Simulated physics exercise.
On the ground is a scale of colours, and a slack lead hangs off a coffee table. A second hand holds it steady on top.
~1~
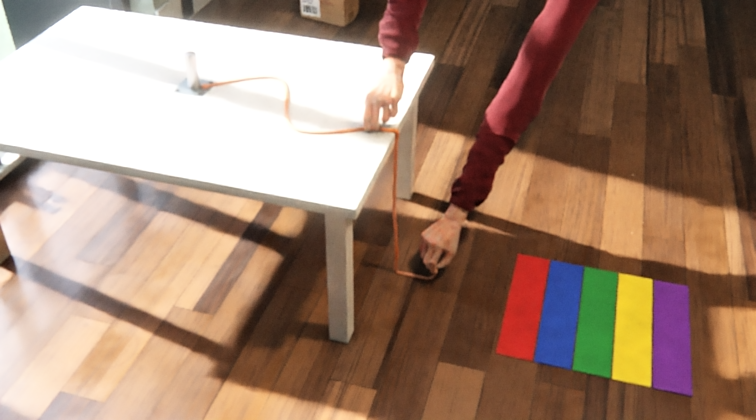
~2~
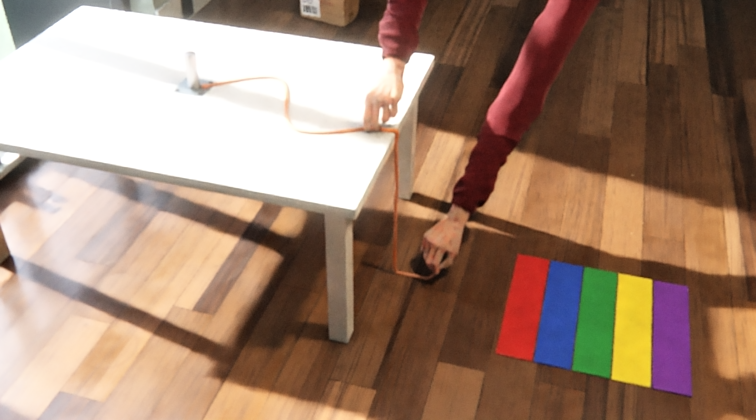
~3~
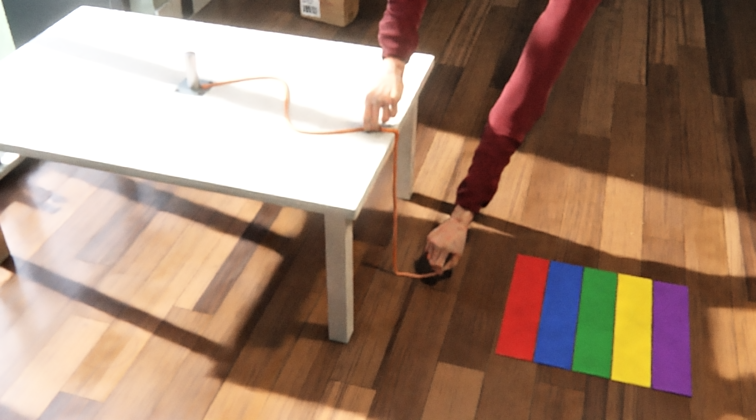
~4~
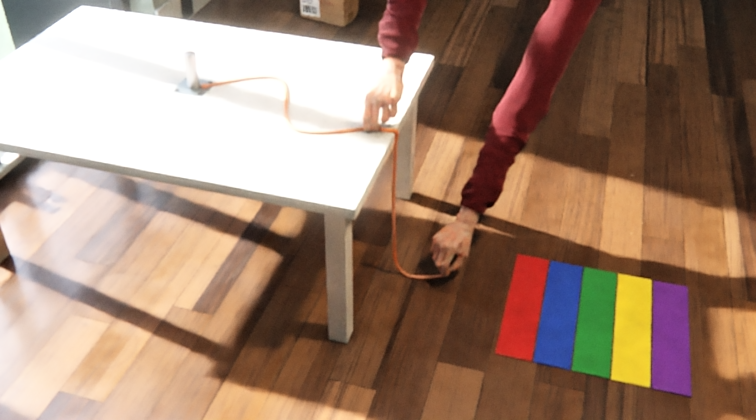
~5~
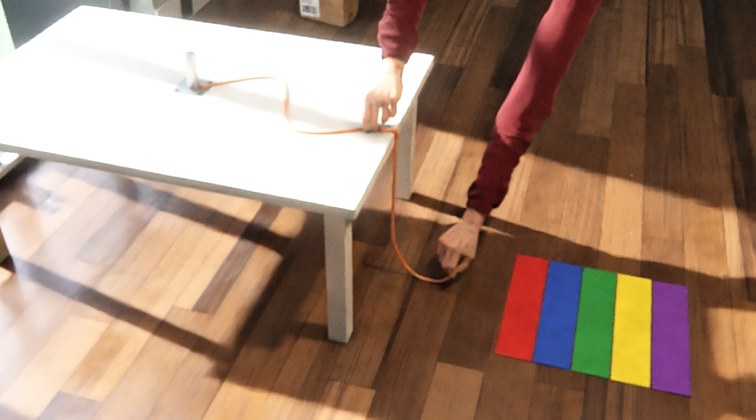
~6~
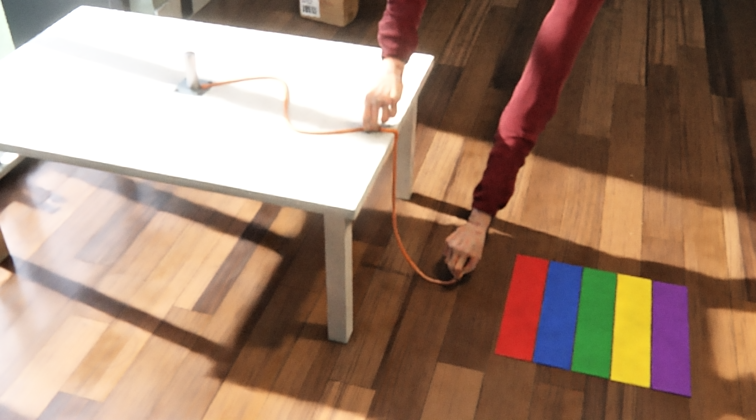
A person in dark red sleeves reaches in from the top over a white coffee table on a sunlit wooden floor, seen from above at an angle. An orange lead runs from a small upright object on the tabletop and over the right edge, beside a mat striped red, blue, green, yellow and purple. One hand stays at the edge while the lower hand slowly draws the lead's end slightly rightward near the floor.
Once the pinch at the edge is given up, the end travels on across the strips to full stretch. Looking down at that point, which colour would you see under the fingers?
You would see yellow.
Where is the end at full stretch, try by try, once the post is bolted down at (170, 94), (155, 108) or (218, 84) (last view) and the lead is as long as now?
Try by try, around (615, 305), (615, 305) and (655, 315).
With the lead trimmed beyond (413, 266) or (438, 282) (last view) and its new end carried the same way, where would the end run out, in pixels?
One per try, the spots are (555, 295) and (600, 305).
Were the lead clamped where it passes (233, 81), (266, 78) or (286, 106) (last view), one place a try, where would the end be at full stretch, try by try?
It ends up near (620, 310) the first time, (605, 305) the second and (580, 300) the third.
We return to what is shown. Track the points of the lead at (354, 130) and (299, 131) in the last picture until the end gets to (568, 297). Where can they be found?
Positions: (405, 159) for the first, (377, 123) for the second.
A little later, end near (568, 297); over blue.
Next, end near (610, 306); over green.
When it is tight, end near (634, 311); over yellow. It gets as far as the yellow strip.
